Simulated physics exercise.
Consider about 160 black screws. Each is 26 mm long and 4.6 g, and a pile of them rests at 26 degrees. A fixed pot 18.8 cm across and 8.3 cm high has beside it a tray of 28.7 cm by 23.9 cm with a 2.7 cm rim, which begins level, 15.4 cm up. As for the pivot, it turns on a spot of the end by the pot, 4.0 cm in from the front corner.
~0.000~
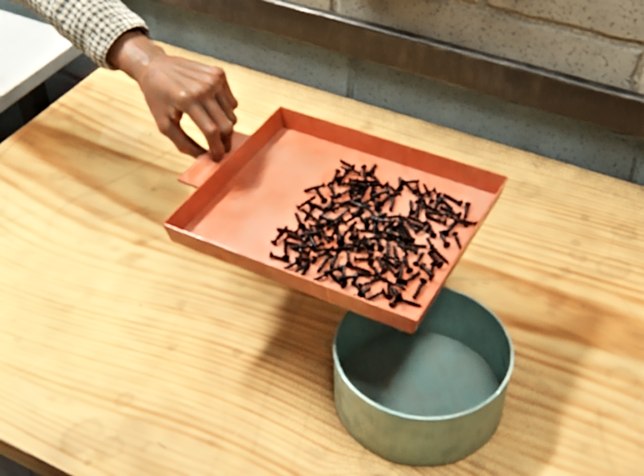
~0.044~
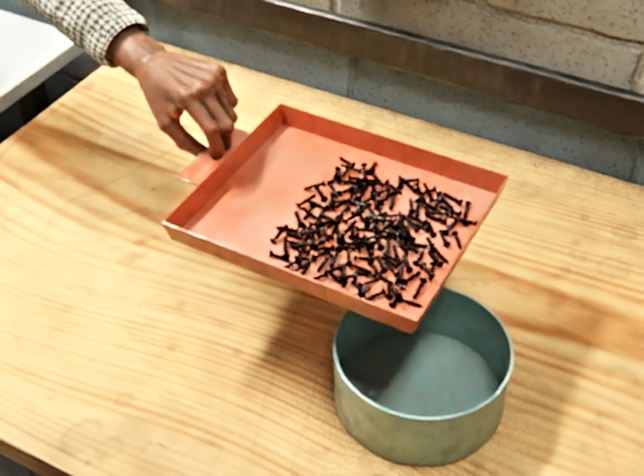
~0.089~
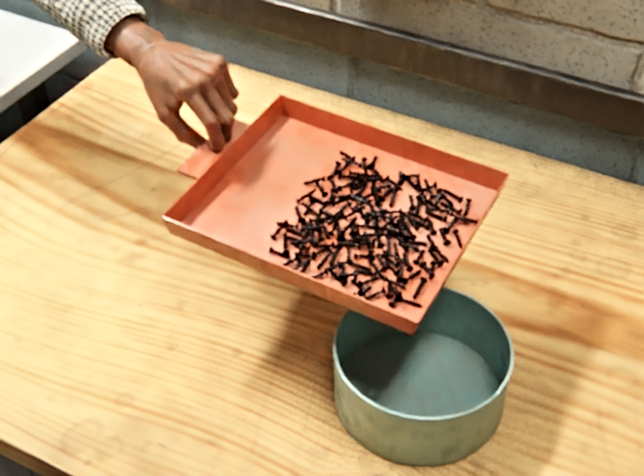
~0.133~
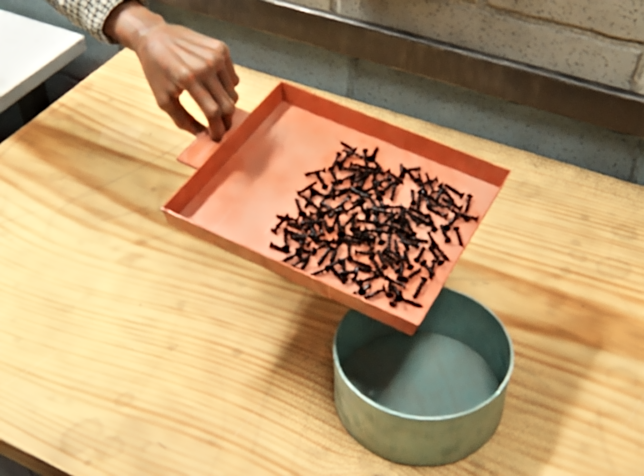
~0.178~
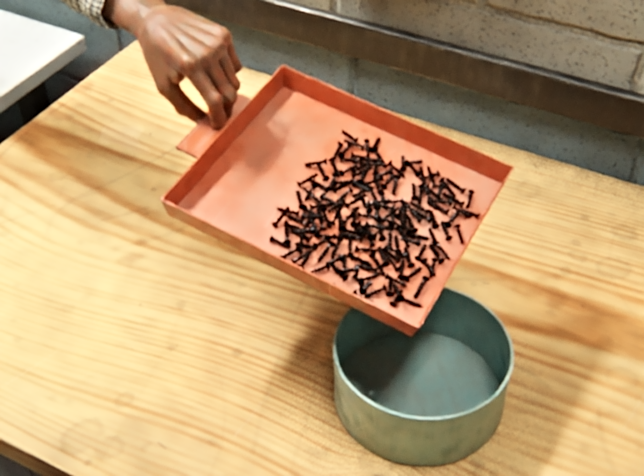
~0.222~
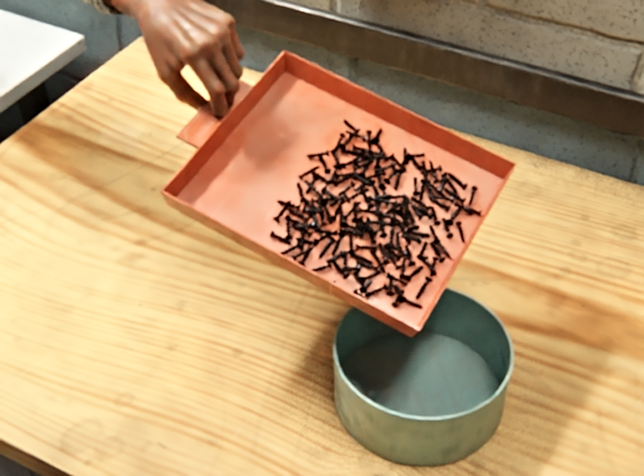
At first, a hand holds an orange tray of small black screws nearly still above a wooden table, its right front corner over a round green pot. Then the hand lifts the left end, gradually tilting the tray down toward the pot, while the screws stay heaped in the tray.
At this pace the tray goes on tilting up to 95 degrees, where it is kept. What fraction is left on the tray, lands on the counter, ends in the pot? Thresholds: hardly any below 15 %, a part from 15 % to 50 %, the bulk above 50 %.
Tray: A small number; counter: A small number; pot: The majority.
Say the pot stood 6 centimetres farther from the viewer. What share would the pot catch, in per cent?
Estimated share: Around 5 in a hundred.
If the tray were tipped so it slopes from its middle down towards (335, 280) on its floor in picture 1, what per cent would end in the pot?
Roughly 70 percent of them.
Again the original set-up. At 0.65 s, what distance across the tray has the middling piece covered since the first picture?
It has moved some 6 cm from its start.
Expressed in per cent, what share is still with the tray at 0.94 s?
Roughly 85 per cent.
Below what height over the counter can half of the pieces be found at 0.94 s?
Roughly 18 cm.
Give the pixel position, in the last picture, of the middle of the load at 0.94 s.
Near pixel (438, 308).
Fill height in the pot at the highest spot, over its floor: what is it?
Some 4.0 cm above the floor.
After 0.65 s, tilt 53 degrees; the tray holds 100 %, the pot 0 %.
After 0.94 s, tilt 79 degrees; the tray holds 85 %, the pot 5 %.
Then, at 1.33 s, tilt 95 degrees; the tray holds 10 %, the pot 80 %.
In the end, at 2.2 s, tray 0 %, counter 5 %, pot 95 %.
